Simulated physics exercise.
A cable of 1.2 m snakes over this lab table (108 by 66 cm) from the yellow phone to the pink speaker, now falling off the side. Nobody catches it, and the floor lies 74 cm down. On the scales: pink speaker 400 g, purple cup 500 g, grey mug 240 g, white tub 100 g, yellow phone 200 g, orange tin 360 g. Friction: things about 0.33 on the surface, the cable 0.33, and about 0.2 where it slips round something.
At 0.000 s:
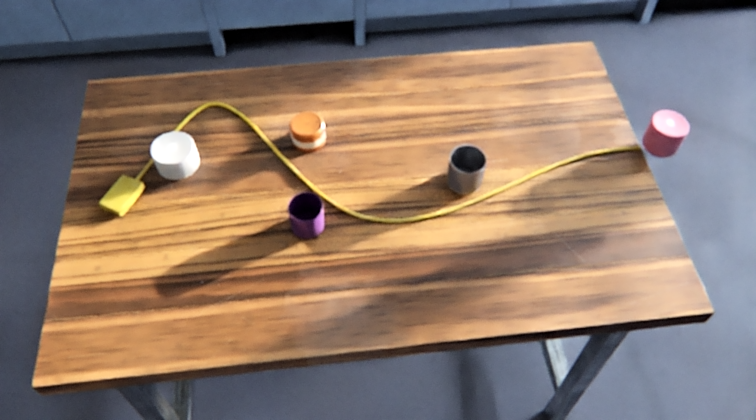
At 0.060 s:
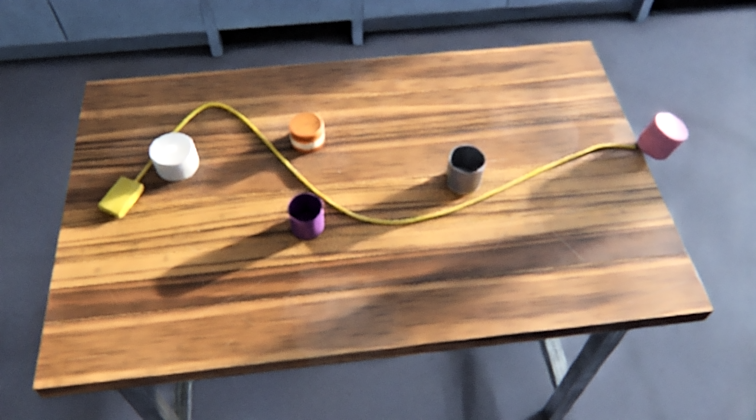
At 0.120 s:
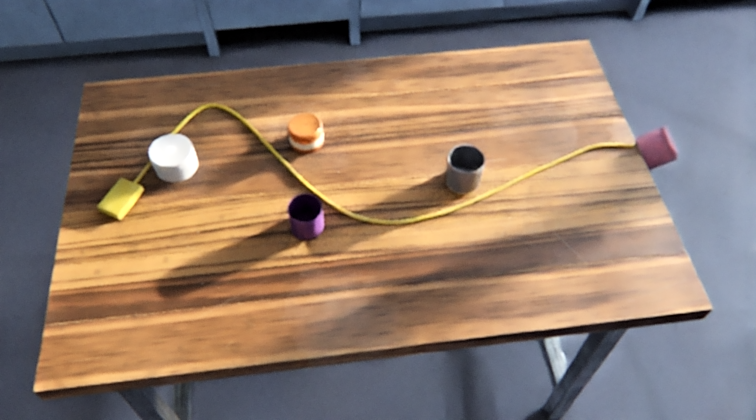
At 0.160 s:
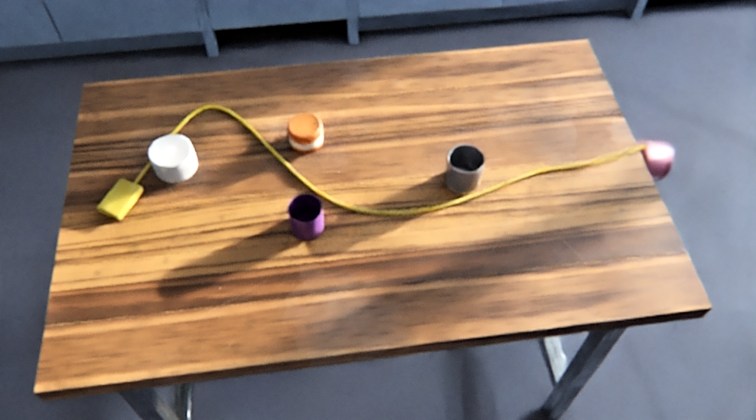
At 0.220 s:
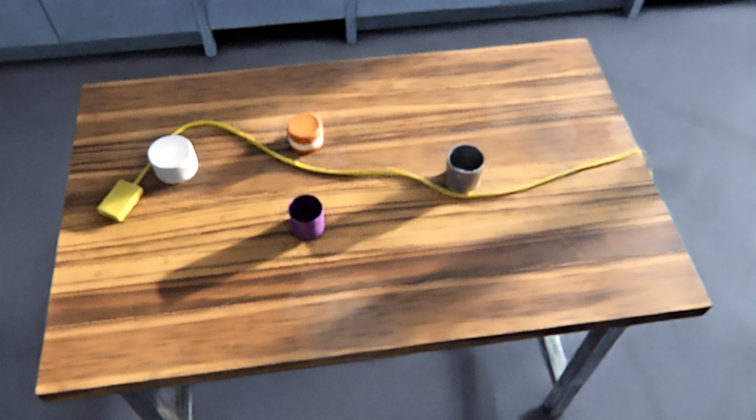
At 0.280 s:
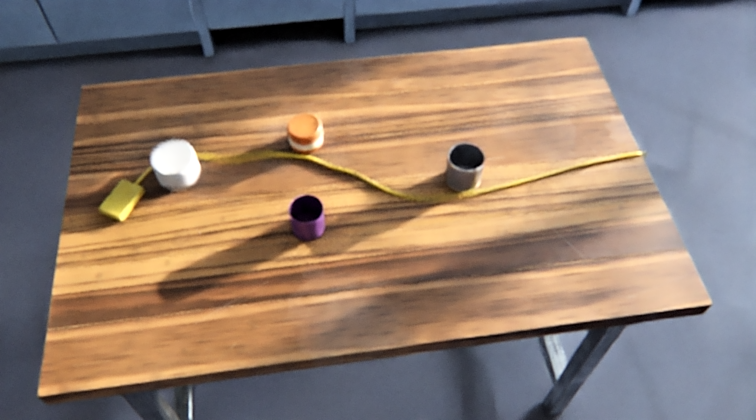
A pink speaker slips off the table's right edge and drops out of view, drawing the yellow cable straighter across the wood and against the grey mug; the white tub shifts slightly, while the purple cup stays put.
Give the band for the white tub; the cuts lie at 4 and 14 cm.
The white tub travels a long way.
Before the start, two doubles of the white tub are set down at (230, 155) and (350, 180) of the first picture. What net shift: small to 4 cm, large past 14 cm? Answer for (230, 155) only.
There: Large.
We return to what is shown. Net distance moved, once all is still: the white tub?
About: White tub over the edge.
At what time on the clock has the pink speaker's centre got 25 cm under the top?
About: 0.30 s.
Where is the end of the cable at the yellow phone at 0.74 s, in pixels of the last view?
Near (404, 164).
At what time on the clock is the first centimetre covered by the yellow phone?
Yellow phone 0.32 s.
At 0.5 s, the cable's tail end at (256, 181); white tub 32 cm off its start, yellow phone 22 cm off its start, pink speaker over the edge.
At 0.7 s, the cable's tail end at (404, 164); white tub 47 cm off its start, yellow phone 48 cm off its start, pink speaker over the edge.
At 1.0 s, the cable's tail end at (447, 167); white tub over the edge, yellow phone 56 cm off its start at (427, 158), pink speaker over the edge.
At 1.2 s, the cable's tail end at (447, 167); white tub over the edge, yellow phone 56 cm off its start, pink speaker over the edge.
At 2.4 s, the cable's tail end at (447, 167); white tub over the edge, yellow phone 56 cm off its start at (427, 158), pink speaker over the edge, grey mug 9 cm off its start at (514, 153).
